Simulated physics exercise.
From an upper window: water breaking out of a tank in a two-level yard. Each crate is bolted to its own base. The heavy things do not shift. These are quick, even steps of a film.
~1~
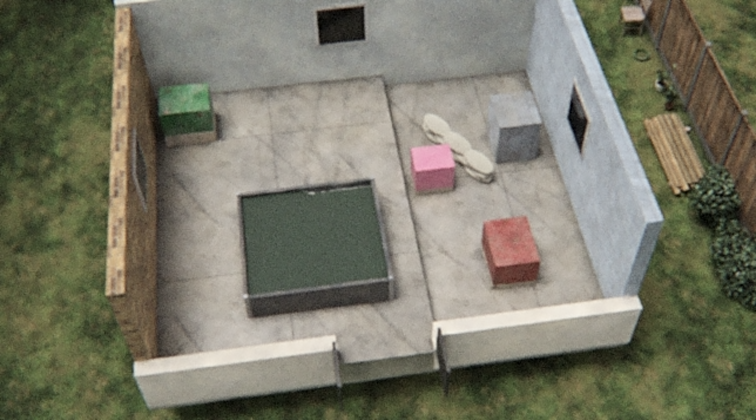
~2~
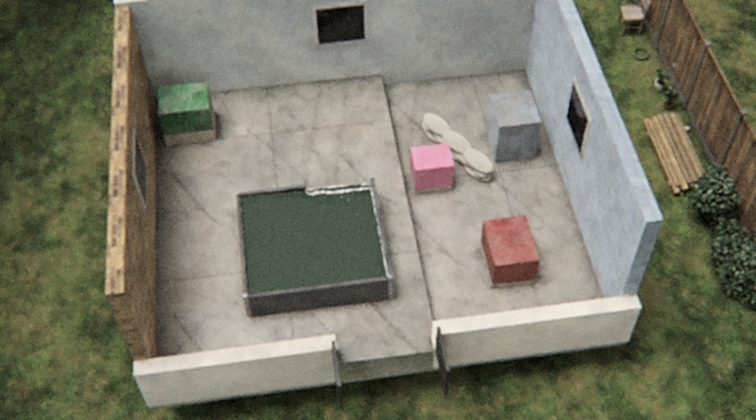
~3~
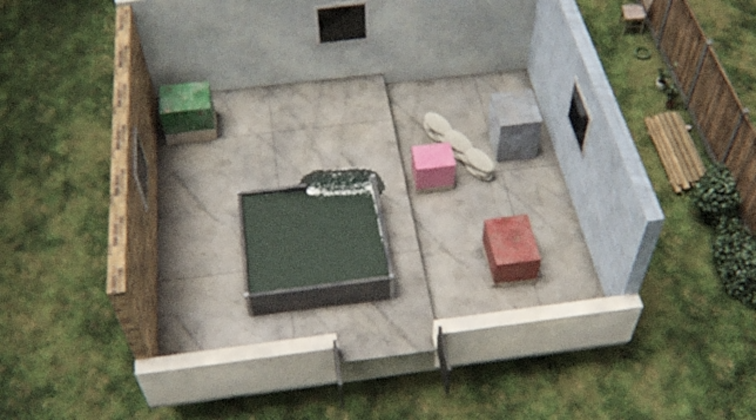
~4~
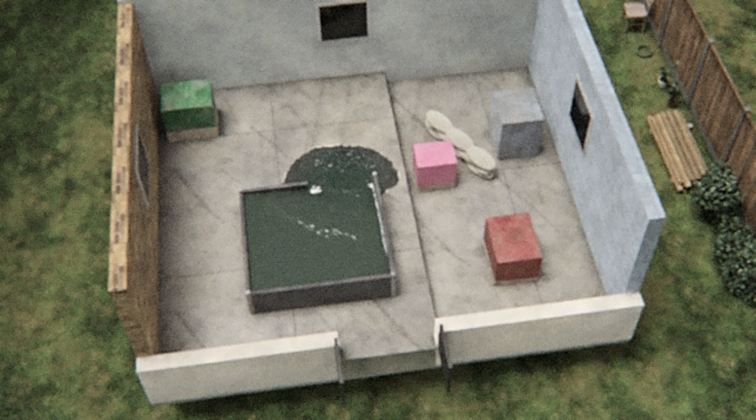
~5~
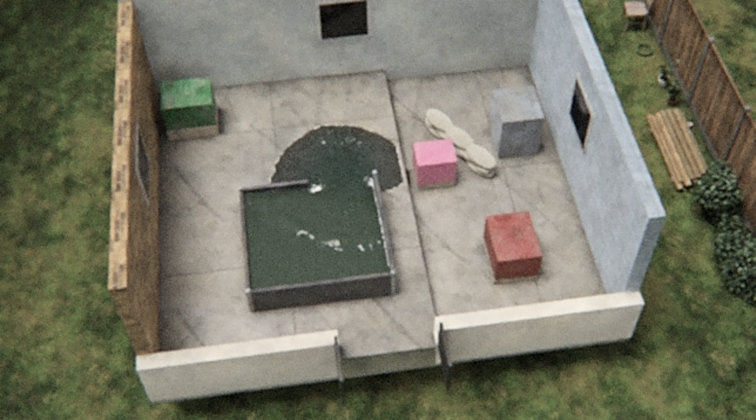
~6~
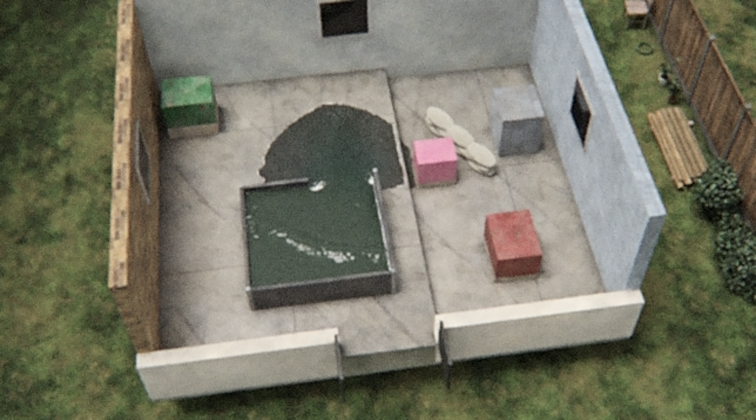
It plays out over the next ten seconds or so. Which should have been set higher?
The green crate keeps dry; the red crate keeps dry; the pink crate keeps dry.
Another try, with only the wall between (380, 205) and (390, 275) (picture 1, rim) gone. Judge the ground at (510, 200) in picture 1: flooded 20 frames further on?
At that place: Awash.
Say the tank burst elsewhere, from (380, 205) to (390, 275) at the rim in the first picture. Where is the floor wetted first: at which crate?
It is the red one.
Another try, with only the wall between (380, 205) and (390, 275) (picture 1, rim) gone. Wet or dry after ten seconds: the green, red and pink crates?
My reading: Green crate keeps dry, red crate is wetted, pink crate is wetted.
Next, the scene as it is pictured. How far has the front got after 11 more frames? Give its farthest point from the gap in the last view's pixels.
At about (486, 72).
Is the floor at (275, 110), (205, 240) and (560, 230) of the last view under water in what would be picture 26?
As listed: Flooded, not flooded, free of water.
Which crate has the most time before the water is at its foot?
It is the red-painted one.
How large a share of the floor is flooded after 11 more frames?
I make it 30 per cent.
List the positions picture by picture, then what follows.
The first picture shows the tank at (312, 238) is whole and still.
In the second picture, water pours out on the tank's far side and has run to a hidden place.
In the third picture, the front is at (370, 174), out from the gap on the tank's far side.
In the fourth picture, water pours out on the tank's far side and has run to (314, 152).
In the fifth picture, water pours out on the tank's far side and has run to (321, 130).
In the sixth picture, water pours out on the tank's far side and has run to (338, 107).
A moment on, water covers 20 % of the floor; the green crate not reached, the red crate not reached, the pink crate water round its plinth.
Next, water covers 30 % of the floor; the green crate water round its plinth, the red crate not reached, the pink crate water round its plinth.
Then, water covers 35 % of the floor; the green crate water round its plinth, the red crate not reached, the pink crate water round its plinth.
Later, water covers 65 % of the floor; the green crate water round its plinth, the red crate water round its plinth, the pink crate water round its plinth.
In the end, water covers 90 % of the floor; the green crate stayed above the water, the red crate stayed above the water, the pink crate stayed above the water.
